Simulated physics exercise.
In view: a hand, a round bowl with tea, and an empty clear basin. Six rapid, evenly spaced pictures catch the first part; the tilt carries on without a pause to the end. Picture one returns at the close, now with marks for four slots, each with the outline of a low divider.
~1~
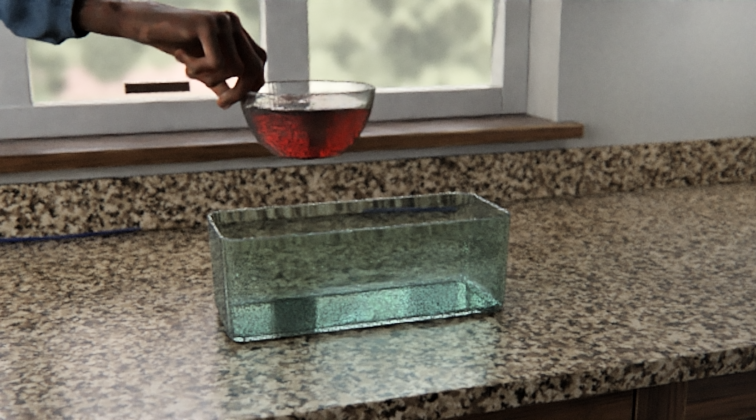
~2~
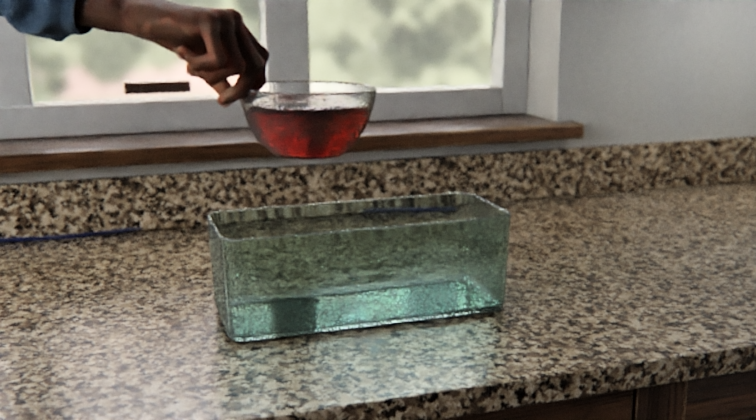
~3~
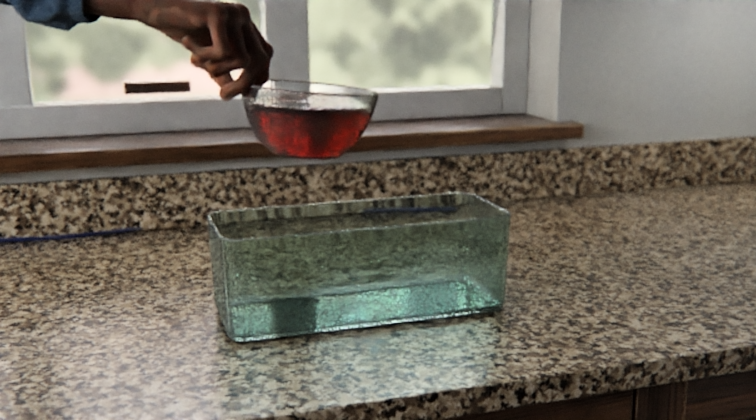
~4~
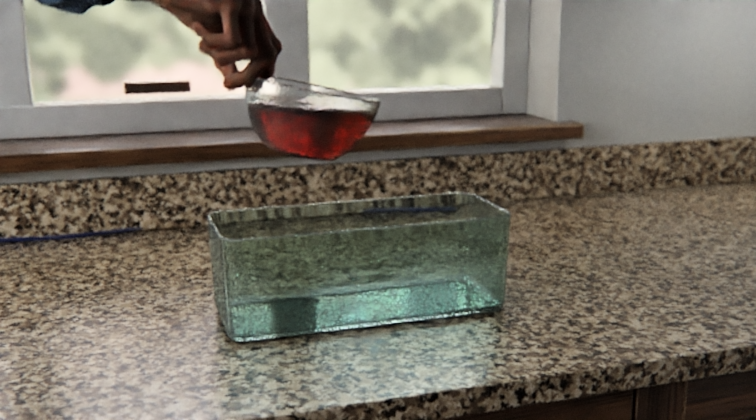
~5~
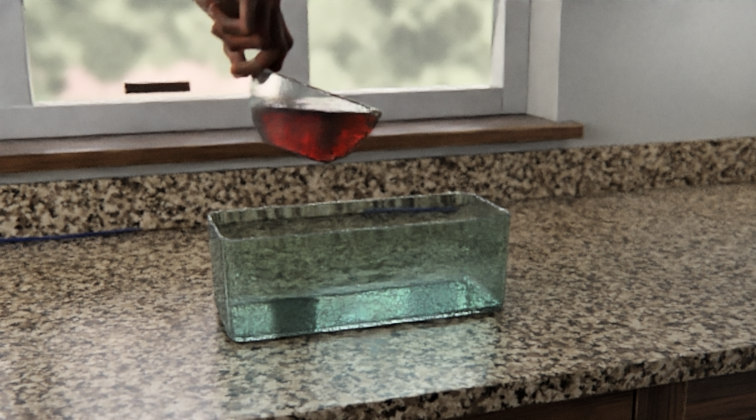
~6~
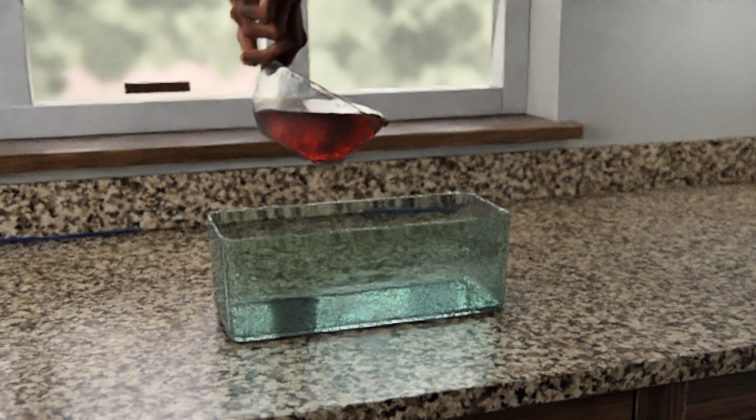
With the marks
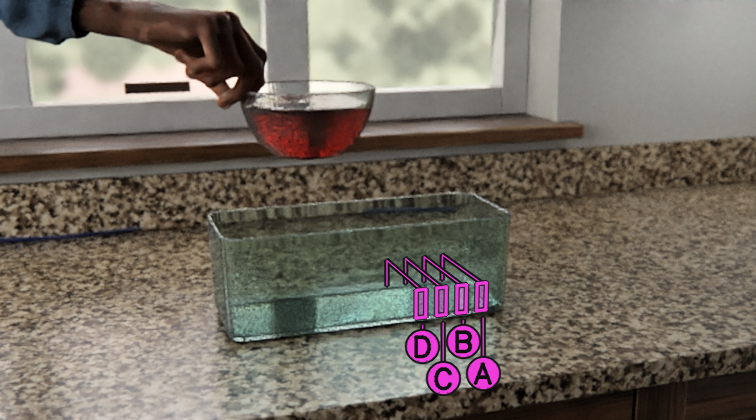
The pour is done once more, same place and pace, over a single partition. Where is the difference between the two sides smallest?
Go for D.
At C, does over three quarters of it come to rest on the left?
No.
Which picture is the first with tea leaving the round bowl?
In picture 6.
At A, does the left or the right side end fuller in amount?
The left one.
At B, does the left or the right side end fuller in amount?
The left one.
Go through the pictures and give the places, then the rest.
In the first picture, upright, lip at (370, 84); basin from (227, 341) to (503, 308); nothing has left yet.
In the second picture, upright, lip at (371, 86); nothing has left yet.
In the third picture, tipped about 6°, lip at (372, 90); nothing has left yet.
In the fourth picture, tipped about 12°, lip at (375, 99); nothing has left yet.
In the fifth picture, tipped about 21°, lip at (377, 109); nothing has left yet.
In the sixth picture, tipped about 32°, lip at (377, 122); tea is over the lip, down to (377, 122).
On the marked copy, A at (483, 317); B at (463, 319); C at (443, 322); D at (422, 324).
For position A, about 81 % ends left of the wall and 16 % right of it; 3 % is lost outside.
For position B, about 86 % ends left of the wall and 12 % right of it; 3 % is lost outside.
For position C, about 69 % ends left of the wall and 28 % right of it; 3 % is lost outside.
For position D, about 47 % ends left of the wall and 51 % right of it.
